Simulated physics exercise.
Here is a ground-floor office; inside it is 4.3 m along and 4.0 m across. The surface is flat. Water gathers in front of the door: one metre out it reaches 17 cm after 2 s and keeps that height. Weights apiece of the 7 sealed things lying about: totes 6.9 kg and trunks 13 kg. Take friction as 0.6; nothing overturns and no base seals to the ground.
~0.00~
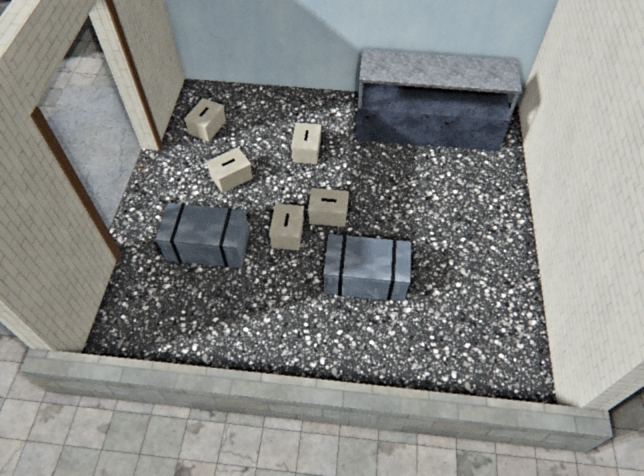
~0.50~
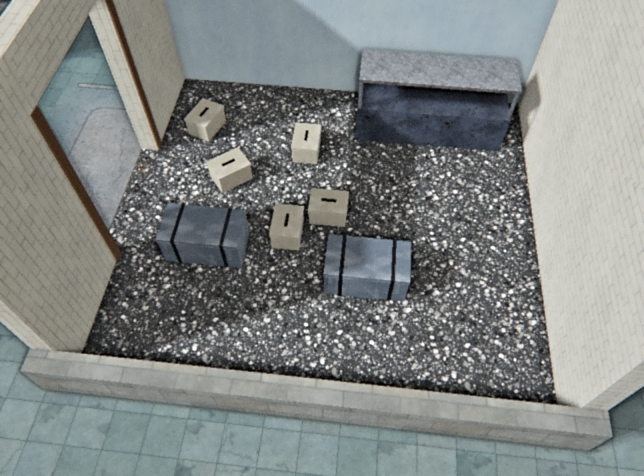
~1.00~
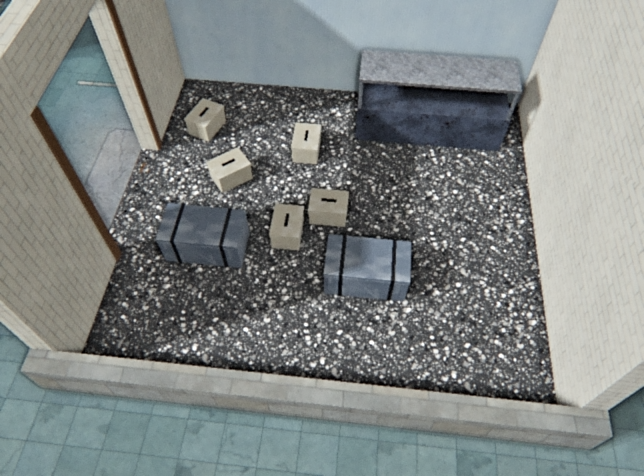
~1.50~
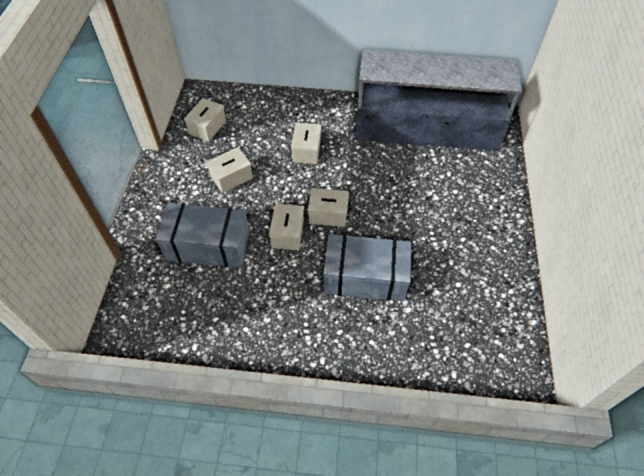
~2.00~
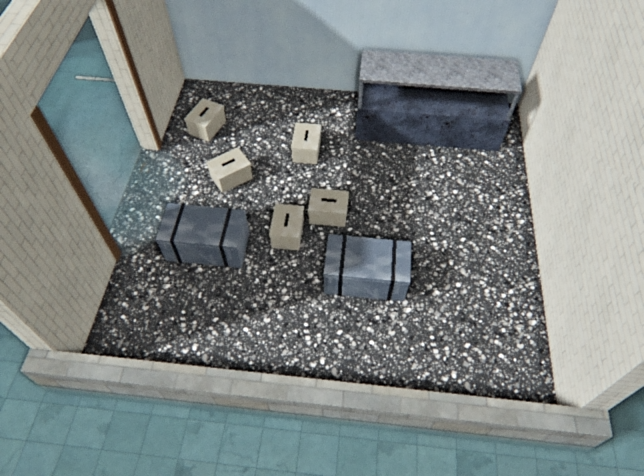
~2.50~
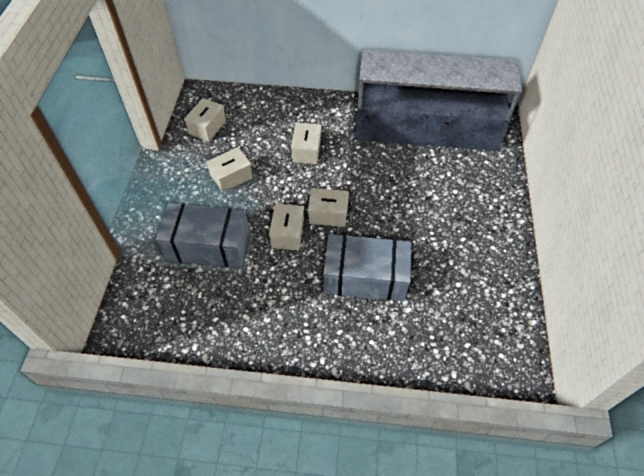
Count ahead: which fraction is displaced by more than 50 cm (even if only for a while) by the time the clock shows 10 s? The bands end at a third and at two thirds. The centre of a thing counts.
It is two thirds or more.
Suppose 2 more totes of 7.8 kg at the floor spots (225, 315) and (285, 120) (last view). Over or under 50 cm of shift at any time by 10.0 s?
In that order: Short of it, short of it.
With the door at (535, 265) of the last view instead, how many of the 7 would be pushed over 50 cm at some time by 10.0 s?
In that case 6 of them.
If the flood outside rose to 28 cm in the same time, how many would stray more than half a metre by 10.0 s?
Then 7.
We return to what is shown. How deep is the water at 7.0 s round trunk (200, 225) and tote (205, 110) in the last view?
About 5 and 2 cm.
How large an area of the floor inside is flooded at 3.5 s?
Roughly 5.0 m2.
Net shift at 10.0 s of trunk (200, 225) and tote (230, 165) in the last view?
In turn: 120 cm, 80 cm.
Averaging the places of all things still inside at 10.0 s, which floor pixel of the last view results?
Around (338, 218).
After 3.5 s 1 of 7 are over 50 cm from their spots; 0 afloat.
After 4.5 s 3 of 7 are over 50 cm from their spots; 1 afloat.
After 7.0 s 5 of 7 are over 50 cm from their spots; 2 afloat.
After 10.0 s 5 of 7 are over 50 cm from their spots, and 5 have been at some point; 3 afloat.
